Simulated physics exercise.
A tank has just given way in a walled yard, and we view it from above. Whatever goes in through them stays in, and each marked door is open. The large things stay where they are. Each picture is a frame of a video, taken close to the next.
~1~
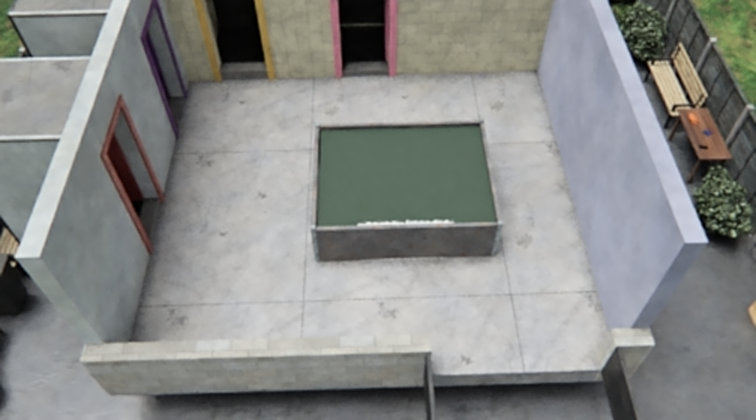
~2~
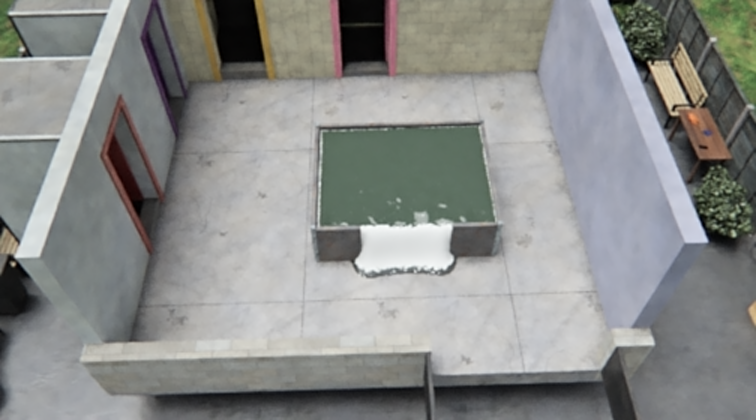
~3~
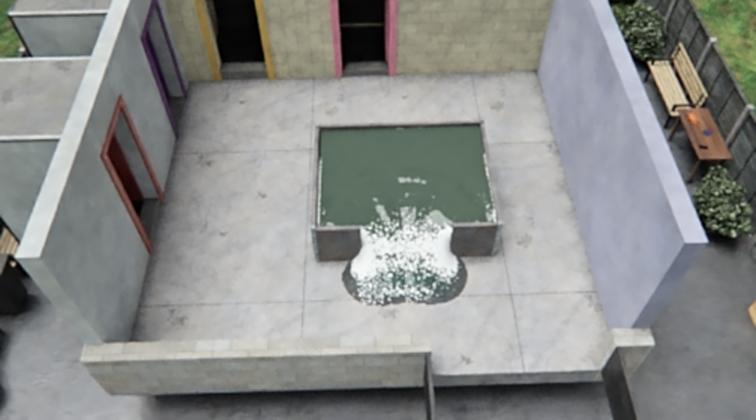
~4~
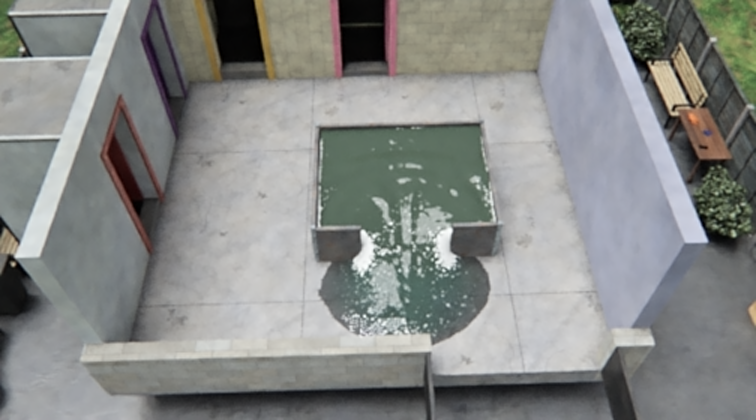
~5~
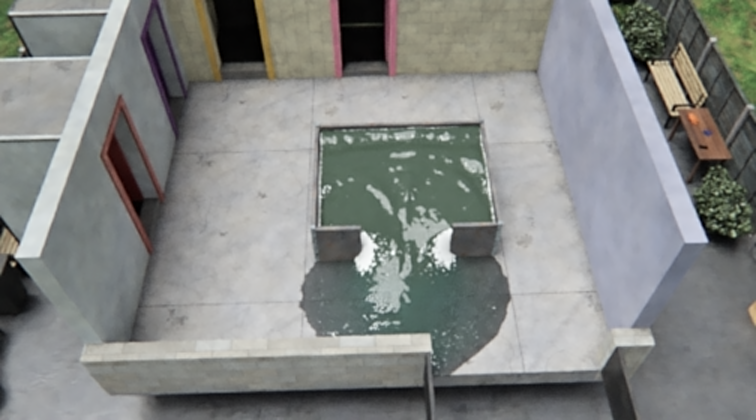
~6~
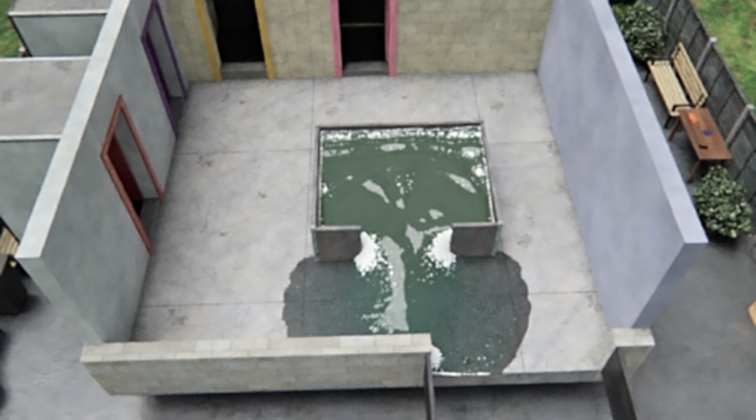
Green water bursting through the front wall of a square tank, foaming white, then spreading across the grey floor of a walled yard.
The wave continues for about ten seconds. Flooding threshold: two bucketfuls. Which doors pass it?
In order: The pink door respects the limit for sure, the purple door breaks the limit for sure, the yellow door respects the limit for sure, the red door respects the limit for sure.
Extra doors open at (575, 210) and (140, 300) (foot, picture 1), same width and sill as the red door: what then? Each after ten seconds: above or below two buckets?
Result, in order - first ends up lower; second ends up higher.
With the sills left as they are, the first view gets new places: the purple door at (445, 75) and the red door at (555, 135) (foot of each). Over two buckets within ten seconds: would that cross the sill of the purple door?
Well, the purple one simply keeps within it.
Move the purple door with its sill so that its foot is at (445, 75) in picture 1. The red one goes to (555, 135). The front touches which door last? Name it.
Go with the red one.
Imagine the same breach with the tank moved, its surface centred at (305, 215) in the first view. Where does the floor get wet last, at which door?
The pink-painted one comes last.
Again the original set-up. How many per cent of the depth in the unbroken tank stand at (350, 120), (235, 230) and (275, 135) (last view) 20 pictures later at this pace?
The three come to near 0, 2 and 0 per cent respectively.
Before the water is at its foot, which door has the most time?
That would be the pink door.
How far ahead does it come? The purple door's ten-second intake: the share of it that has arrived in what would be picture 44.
Share at that point: Close to 0 in a hundred.
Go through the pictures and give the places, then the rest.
The first picture shows the water tank at (403, 175) is whole and still.
In the second picture, water pours out at (406, 247) and has run to (359, 267).
In the third picture, water pours out at (406, 248) and has run to (359, 295).
In the fourth picture, the front is at a hidden place, out from the gap at (406, 248).
In the fifth picture, water pours out at (406, 248) and has run to a hidden place.
In the sixth picture, water pours out at (406, 248) and has run to a hidden place.
A moment on, water covers 20 % of the floor; the pink door not reached, the purple door not reached, the yellow door not reached, the red door not reached.
Next, water covers 25 % of the floor; the pink door not reached, the purple door not reached, the yellow door not reached, the red door not reached.
Then, water covers 40 % of the floor; the pink door not reached, the purple door wet at the sill, nothing in, the yellow door not reached, the red door wet at the sill, nothing in.
Later, water covers 70 % of the floor; the pink door wet at the sill, nothing in, the purple door wet at the sill, nothing in, the yellow door wet at the sill, nothing in, the red door wet at the sill, nothing in.
In the end, water covers 95 % of the floor; the pink door wet at the sill, nothing in, the purple door over two buckets in, the yellow door wet at the sill, nothing in, the red door under two buckets in.
